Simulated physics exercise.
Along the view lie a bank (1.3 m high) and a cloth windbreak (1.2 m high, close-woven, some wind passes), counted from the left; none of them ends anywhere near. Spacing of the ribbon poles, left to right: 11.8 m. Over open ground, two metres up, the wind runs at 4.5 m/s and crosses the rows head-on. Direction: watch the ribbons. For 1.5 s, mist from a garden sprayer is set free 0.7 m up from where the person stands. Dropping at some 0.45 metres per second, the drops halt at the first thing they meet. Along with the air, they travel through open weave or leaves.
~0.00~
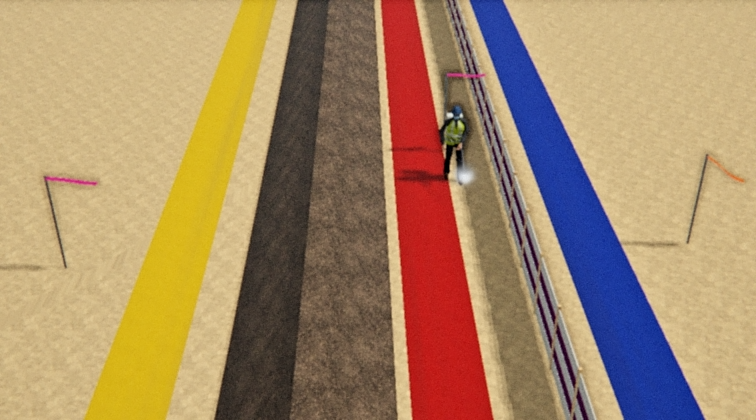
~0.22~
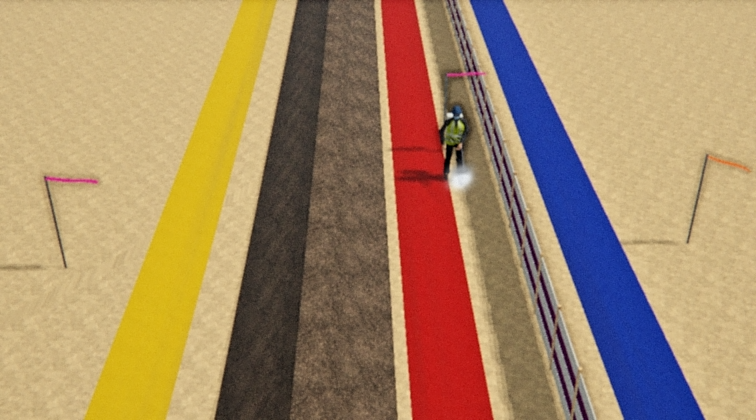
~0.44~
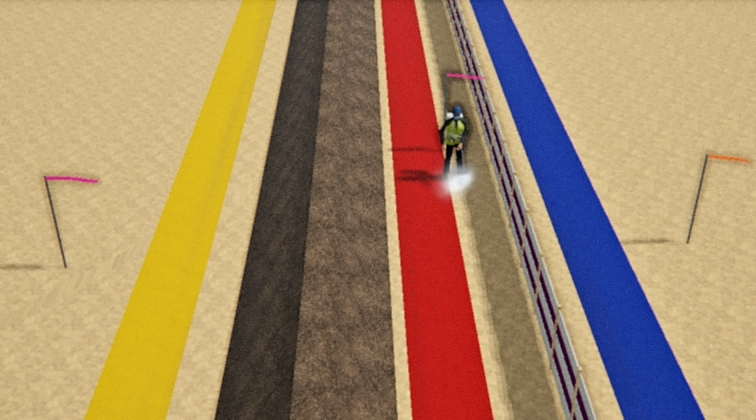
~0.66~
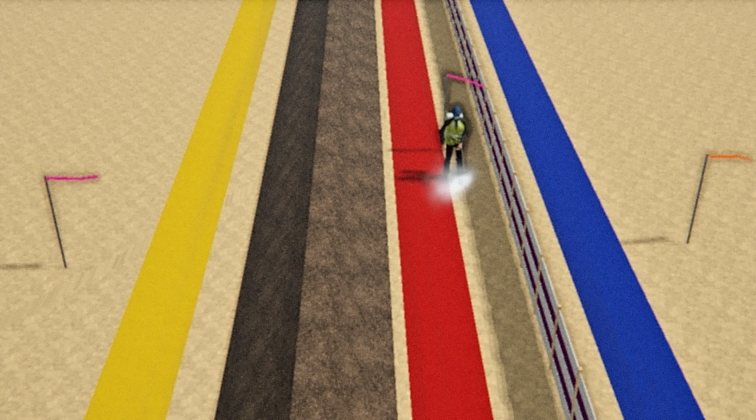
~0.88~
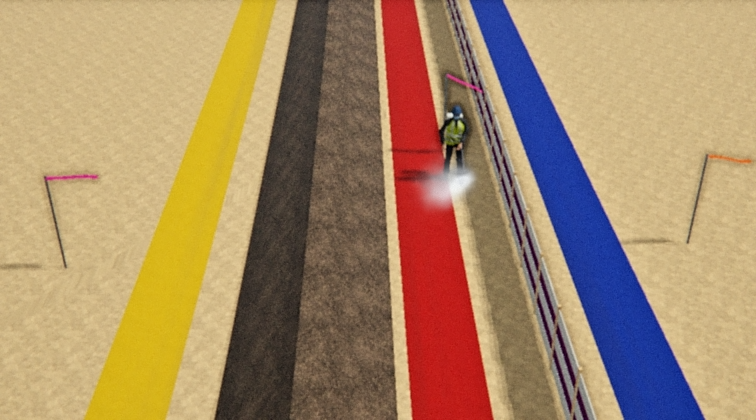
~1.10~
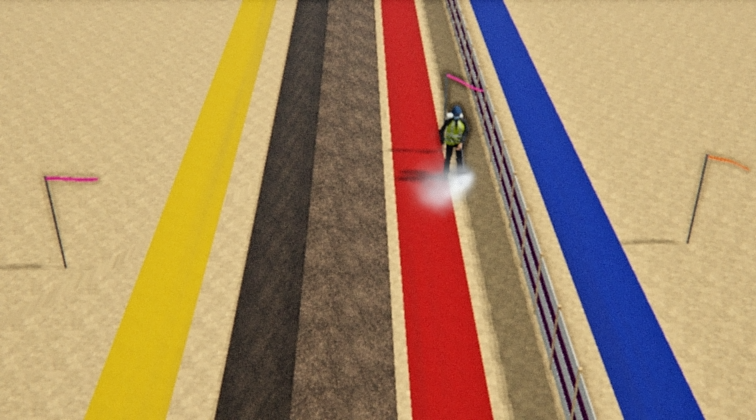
White mist spreads slowly leftward from beside the standing person over the red strip as ribbons flutter.
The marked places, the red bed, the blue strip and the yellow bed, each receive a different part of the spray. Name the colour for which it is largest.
I would say red catches most.
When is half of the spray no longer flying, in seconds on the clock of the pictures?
Around 2.4 seconds.
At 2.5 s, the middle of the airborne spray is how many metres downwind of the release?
That distance is some 1.0 m.
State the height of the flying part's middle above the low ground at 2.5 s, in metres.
Middle height: Approx. 0.4 m.
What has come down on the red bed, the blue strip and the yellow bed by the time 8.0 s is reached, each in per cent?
The shares are around 75 percent red, 0 percent blue, 0 percent yellow.
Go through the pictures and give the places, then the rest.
The first frame shows the left ribbon ends at (97, 184), leaning 85 degrees to the right, the spray in the air spans x = 455 to 470 around y = 175 and it comes from (464, 172).
The second frame shows the right ribbon ends at (750, 171), leaning 70 degrees to the right, the spray in the air spans x = 450 to 470 around y = 175, the red one passes (430, 243), the blue one passes (589, 242) and the yellow one passes (181, 246).
The third frame shows the inner ribbon ends at (486, 78), leaning 85 degrees to the right, the spray in the air spans x = 445 to 470 around y = 180 and the top of the bank crosses (319, 149).
The fourth frame shows the left ribbon ends at (98, 177), leaning 90 degrees to the right, the spray in the air spans x = 435 to 470 around y = 180, the red one passes (421, 181), the blue one passes (562, 179) and the yellow one passes (201, 183).
The fifth frame shows the right ribbon ends at (751, 161), leaning 80 degrees to the right and the spray in the air spans x = 430 to 465 around y = 180.
The sixth frame shows the inner ribbon ends at (483, 91), leaning 70 degrees to the right, the spray in the air spans x = 420 to 465 around y = 180 and the top of the bank crosses (319, 149).
After 2.5 s, 49 % is no longer flying here, and 47 % lies on the red bed, 0 % on the blue strip and 0 % on the yellow bed; the middle of what still flies is 0.4 m above the low ground, near (422, 188).
After 4.0 s, 80 % is no longer flying here, and 71 % lies on the red bed, 0 % on the blue strip and 0 % on the yellow bed; the middle of what still flies is 0.5 m above the low ground, near (396, 183).
After 8.0 s, 97 % is no longer flying here, and 74 % lies on the red bed, 0 % on the blue strip and 0 % on the yellow bed.
After 20.0 s, 100 % is no longer flying here, and 75 % lies on the red bed, 0 % on the blue strip and 0 % on the yellow bed.
After 45.0 s, 100 % is no longer flying here, and 75 % lies on the red bed, 0 % on the blue strip and 0 % on the yellow bed.
